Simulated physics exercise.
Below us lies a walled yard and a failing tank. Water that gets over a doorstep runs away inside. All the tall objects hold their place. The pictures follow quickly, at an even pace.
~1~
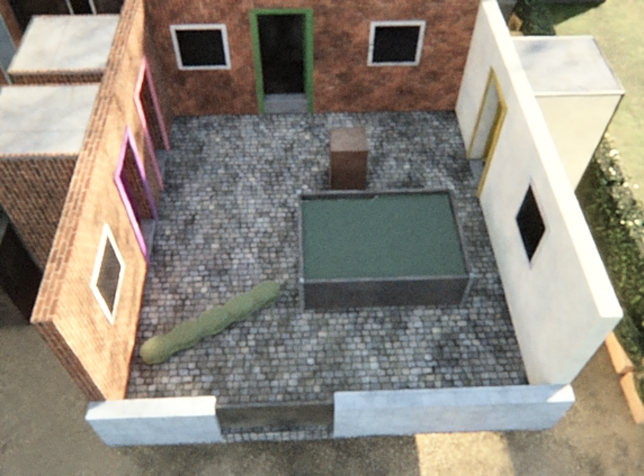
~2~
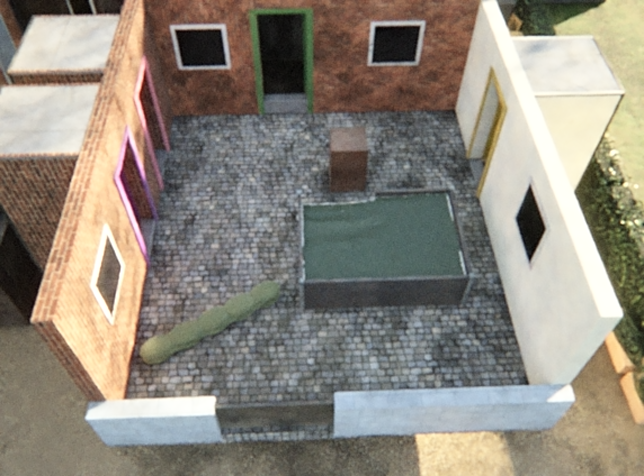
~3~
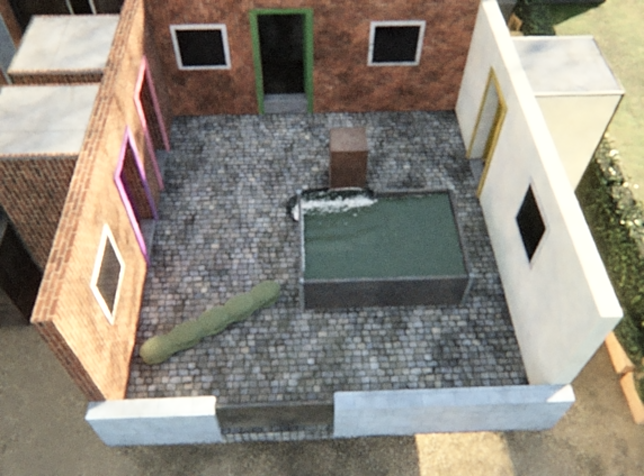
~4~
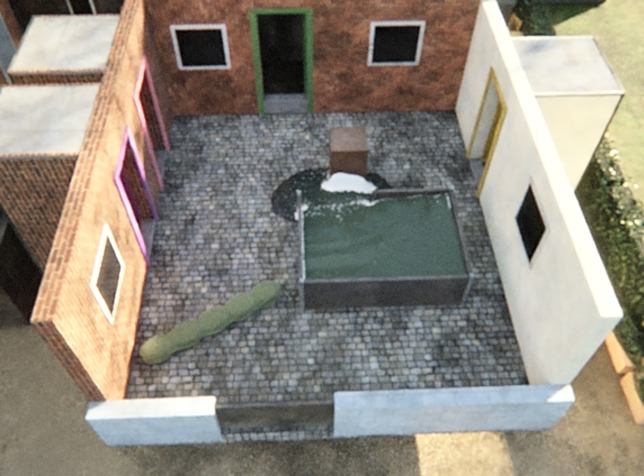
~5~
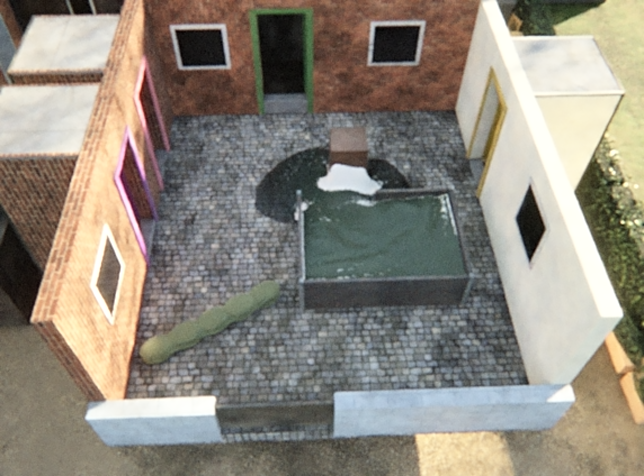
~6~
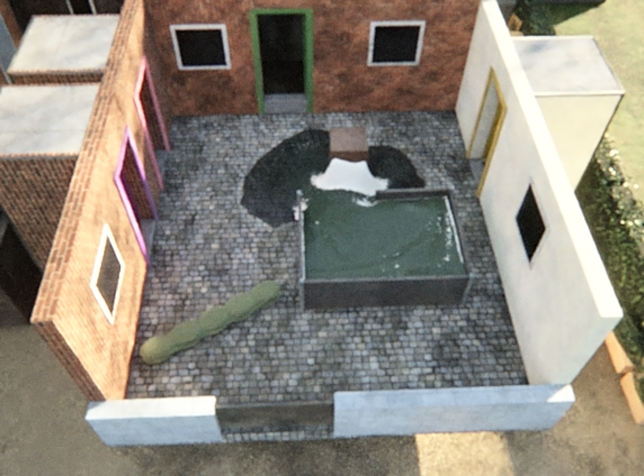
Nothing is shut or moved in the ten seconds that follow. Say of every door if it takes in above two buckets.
In the end: The green door stays under that; the purple door stays under that; the pink door takes more than that; the yellow door takes more than that.
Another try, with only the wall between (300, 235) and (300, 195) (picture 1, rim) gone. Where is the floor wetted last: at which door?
The yellow door.
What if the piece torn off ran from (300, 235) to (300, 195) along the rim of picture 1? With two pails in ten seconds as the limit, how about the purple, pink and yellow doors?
My reading: The purple door takes more, the pink door goes over, the yellow door takes more.
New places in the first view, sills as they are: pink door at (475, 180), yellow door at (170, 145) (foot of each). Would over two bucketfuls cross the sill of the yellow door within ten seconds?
Then: The yellow door lets more in.
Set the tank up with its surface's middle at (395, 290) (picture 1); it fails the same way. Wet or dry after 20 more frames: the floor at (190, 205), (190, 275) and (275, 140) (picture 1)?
As listed: Wet, dry, covered.
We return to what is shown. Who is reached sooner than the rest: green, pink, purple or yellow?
It is the door marked green.
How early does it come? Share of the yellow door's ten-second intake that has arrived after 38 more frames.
Some 70 per cent.
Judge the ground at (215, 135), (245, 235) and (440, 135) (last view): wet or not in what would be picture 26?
As listed: Under water, dry, under water.
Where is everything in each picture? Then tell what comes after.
Still water in the tank at (380, 235), in the first picture.
The front is at a hidden place, out from the gap on the tank's far side, in the second picture.
The front is at (293, 201), out from the gap on the tank's far side, in the third picture.
The front is at (296, 177), out from the gap on the tank's far side, in the fourth picture.
The front is at (316, 150), out from the gap on the tank's far side, in the fifth picture.
The front is at (313, 132), out from the gap on the tank's far side, in the sixth picture.
A moment on, water covers 30 % of the floor; the green door wet at the sill, nothing in, the purple door not reached, the pink door not reached, the yellow door wet at the sill, nothing in.
Next, water covers 45 % of the floor; the green door wet at the sill, nothing in, the purple door not reached, the pink door under two buckets in, the yellow door over two buckets in.
Then, water covers 55 % of the floor; the green door wet at the sill, nothing in, the purple door wet at the sill, nothing in, the pink door far over two buckets in, the yellow door far over two buckets in.
Later, water covers 75 % of the floor; the green door wet at the sill, nothing in, the purple door wet at the sill, nothing in, the pink door far over two buckets in, the yellow door far over two buckets in.
In the end, water covers 95 % of the floor; the green door wet at the sill, nothing in, the purple door wet at the sill, nothing in, the pink door far over two buckets in, the yellow door far over two buckets in.
